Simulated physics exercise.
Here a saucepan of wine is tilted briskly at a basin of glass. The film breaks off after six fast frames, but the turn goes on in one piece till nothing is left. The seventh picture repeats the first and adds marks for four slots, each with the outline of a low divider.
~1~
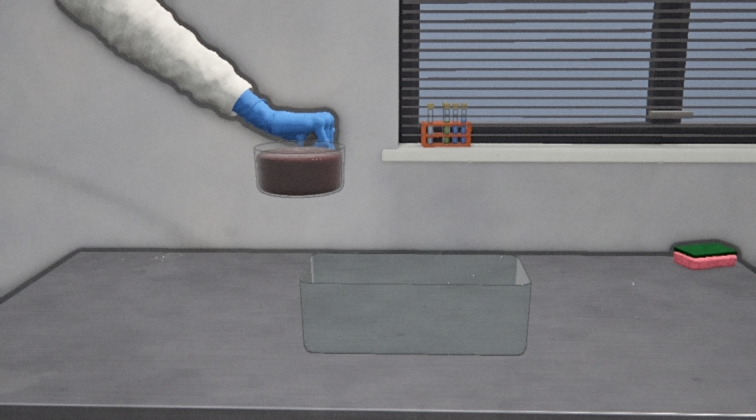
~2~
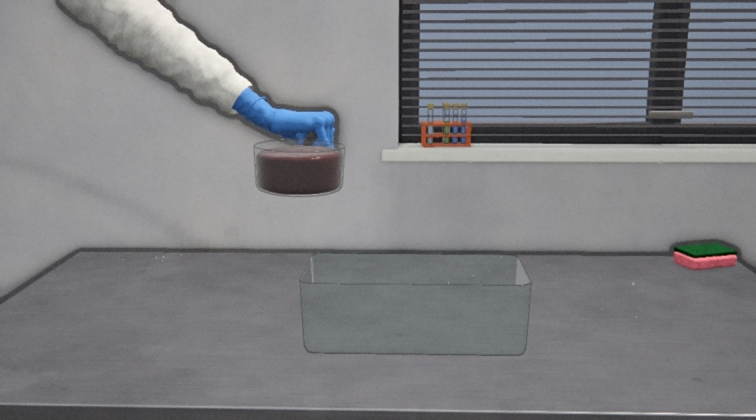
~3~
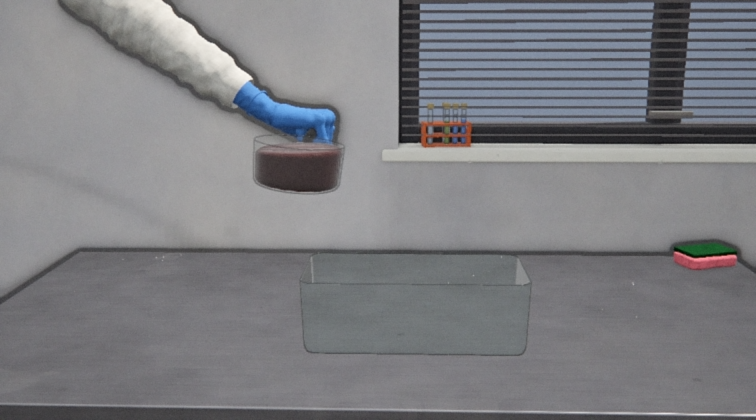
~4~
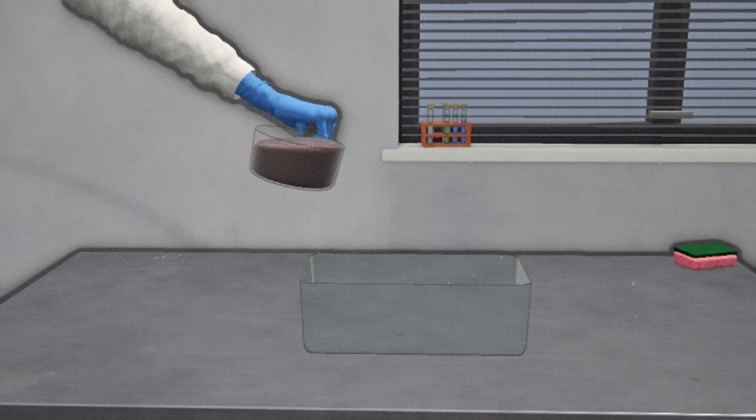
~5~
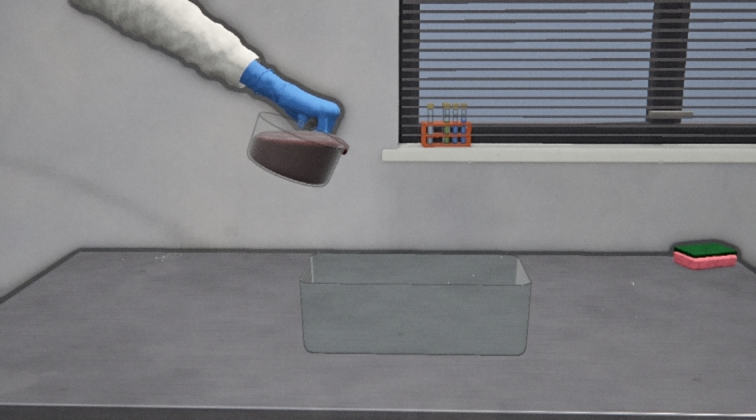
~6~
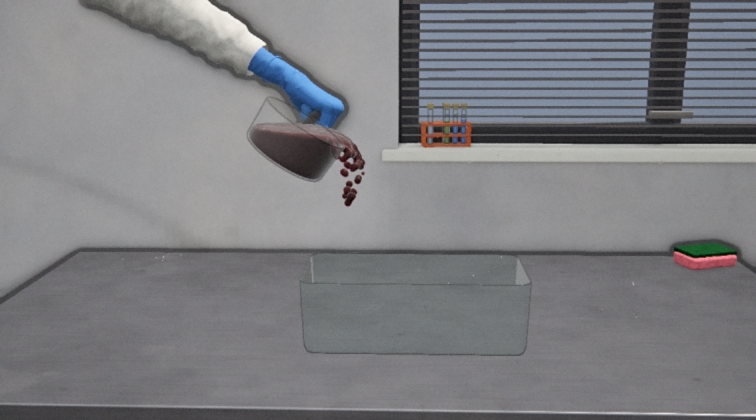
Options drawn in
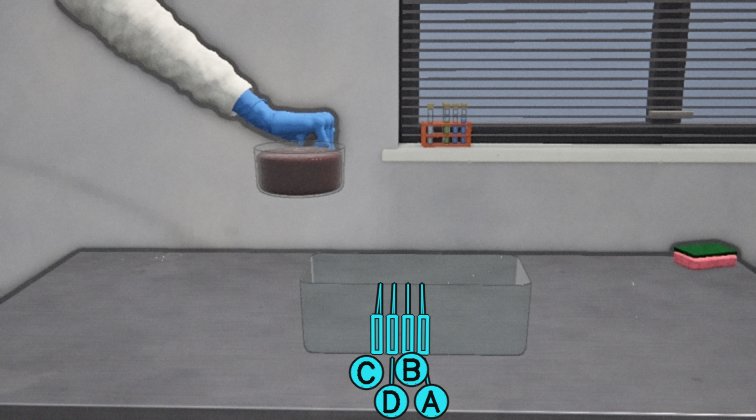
We see a blue-gloved hand holding a round, clear container of dark red liquid above a glass basin on a grey table. The hand tilts the container to the right, and the liquid begins pouring over its lip in drops.
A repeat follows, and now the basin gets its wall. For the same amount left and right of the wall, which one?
A.
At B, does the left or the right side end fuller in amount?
The right side.
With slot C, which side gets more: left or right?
More ends on the right.
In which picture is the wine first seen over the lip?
In picture 5.
On the marked copy, A at (423, 358); B at (407, 358); C at (376, 358); D at (392, 358).
With A, about 48 % ends left of the wall and 50 % right of it.
With B, about 18 % ends left of the wall and 80 % right of it.
With C, about 4 % ends left of the wall and 93 % right of it; 3 % is lost outside.
With D, about 7 % ends left of the wall and 91 % right of it.
